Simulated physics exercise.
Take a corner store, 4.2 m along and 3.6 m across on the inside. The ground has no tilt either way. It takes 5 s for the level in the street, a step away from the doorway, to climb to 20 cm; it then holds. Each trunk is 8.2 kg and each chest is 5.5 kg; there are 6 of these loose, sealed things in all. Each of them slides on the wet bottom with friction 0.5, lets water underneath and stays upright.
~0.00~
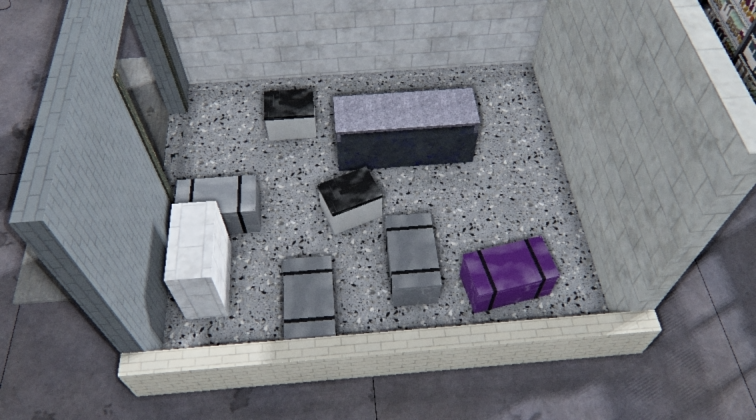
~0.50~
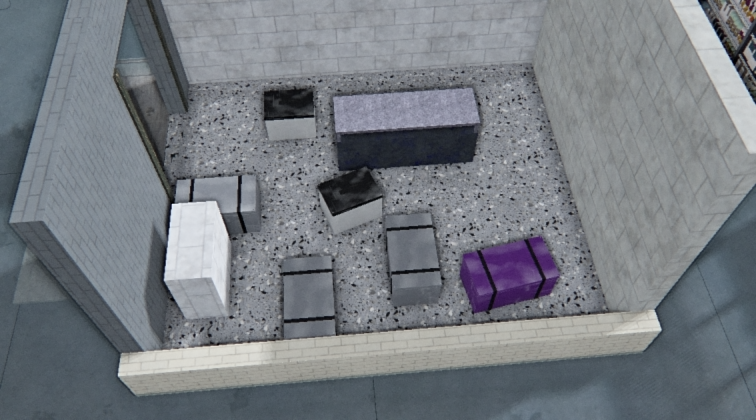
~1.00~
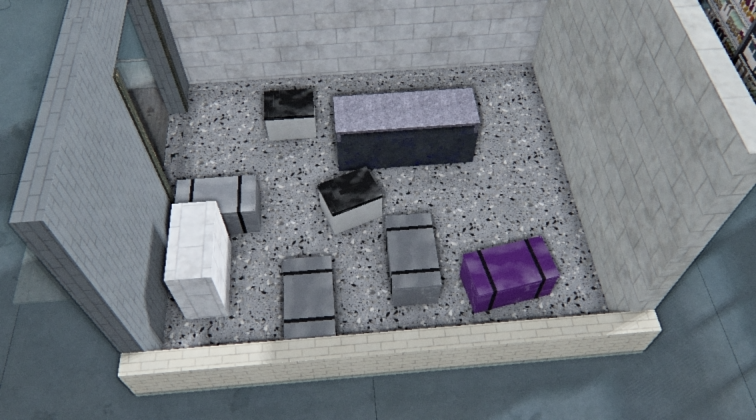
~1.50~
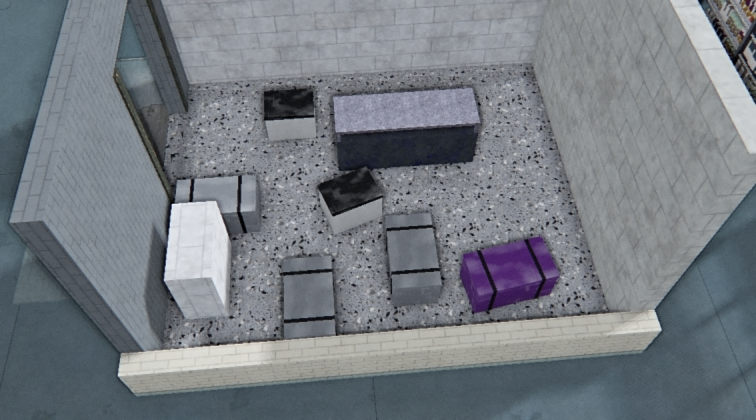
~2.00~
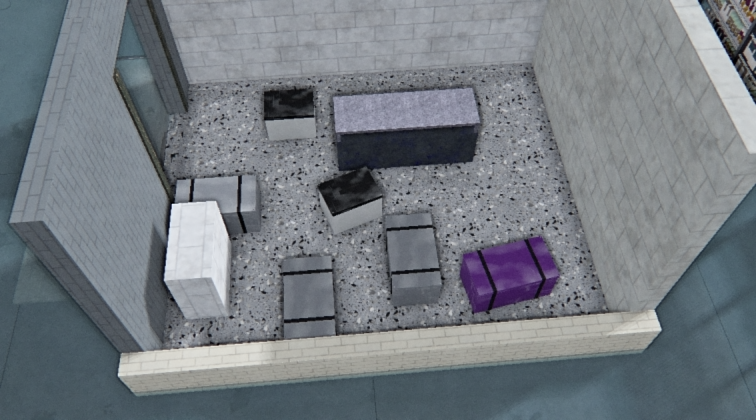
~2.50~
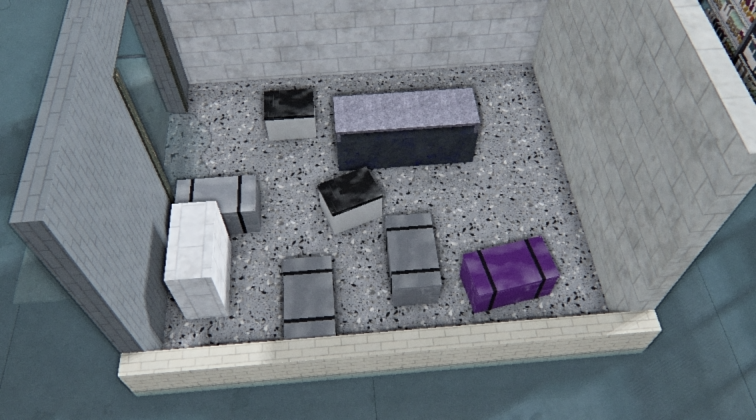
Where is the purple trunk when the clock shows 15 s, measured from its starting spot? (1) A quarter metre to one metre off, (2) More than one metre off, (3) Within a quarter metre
(1) A quarter metre to one metre off.
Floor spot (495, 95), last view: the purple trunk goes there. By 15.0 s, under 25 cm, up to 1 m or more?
Result: It drifts a great deal.
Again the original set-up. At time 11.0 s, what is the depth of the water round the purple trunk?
About 14 cm.
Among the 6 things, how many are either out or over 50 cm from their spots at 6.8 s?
By that time the total stands at 2.
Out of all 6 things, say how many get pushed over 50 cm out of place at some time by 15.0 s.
The tally stands at 5.
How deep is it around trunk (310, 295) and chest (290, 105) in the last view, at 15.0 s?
Close to 9 and 12 centimetres.
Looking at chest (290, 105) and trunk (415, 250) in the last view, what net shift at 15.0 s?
First 250 cm, then 140 cm.
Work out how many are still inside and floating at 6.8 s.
Answer: 2.
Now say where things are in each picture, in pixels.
The purple trunk at (511, 265), on the bottom; 0.0 m2 under water; 0 of 6 have shifted, in the first picture.
The purple trunk at (511, 265) rests on the ground; 0.0 m2 under water; 0 of 6 have shifted, in the second picture.
The purple trunk at (511, 265), on the bottom; water covers 0.0 m2; 0 of 6 have shifted, in the third picture.
The purple trunk at (511, 265) rests on the ground; water covers 0.0 m2; 0 of 6 have shifted, in the fourth picture.
The purple trunk at (511, 265), on the bottom; water covers 0.0 m2; 0 of 6 have shifted, in the fifth picture.
The purple trunk at (511, 265) rests on the ground; 0.3 m2 under water; 0 of 6 have shifted, in the sixth picture.
After 3.5 s the purple trunk is near (511, 265), 0.0 m from its start, aground; 0 afloat.
After 6.8 s the purple trunk is near (511, 265), 0.0 m from its start, aground; 2 afloat.
After 11.0 s the purple trunk is near (572, 272), 0.5 m from its start, afloat; 6 afloat.
After 15.0 s the purple trunk is near (430, 257), 0.8 m from its start, afloat; 6 afloat.
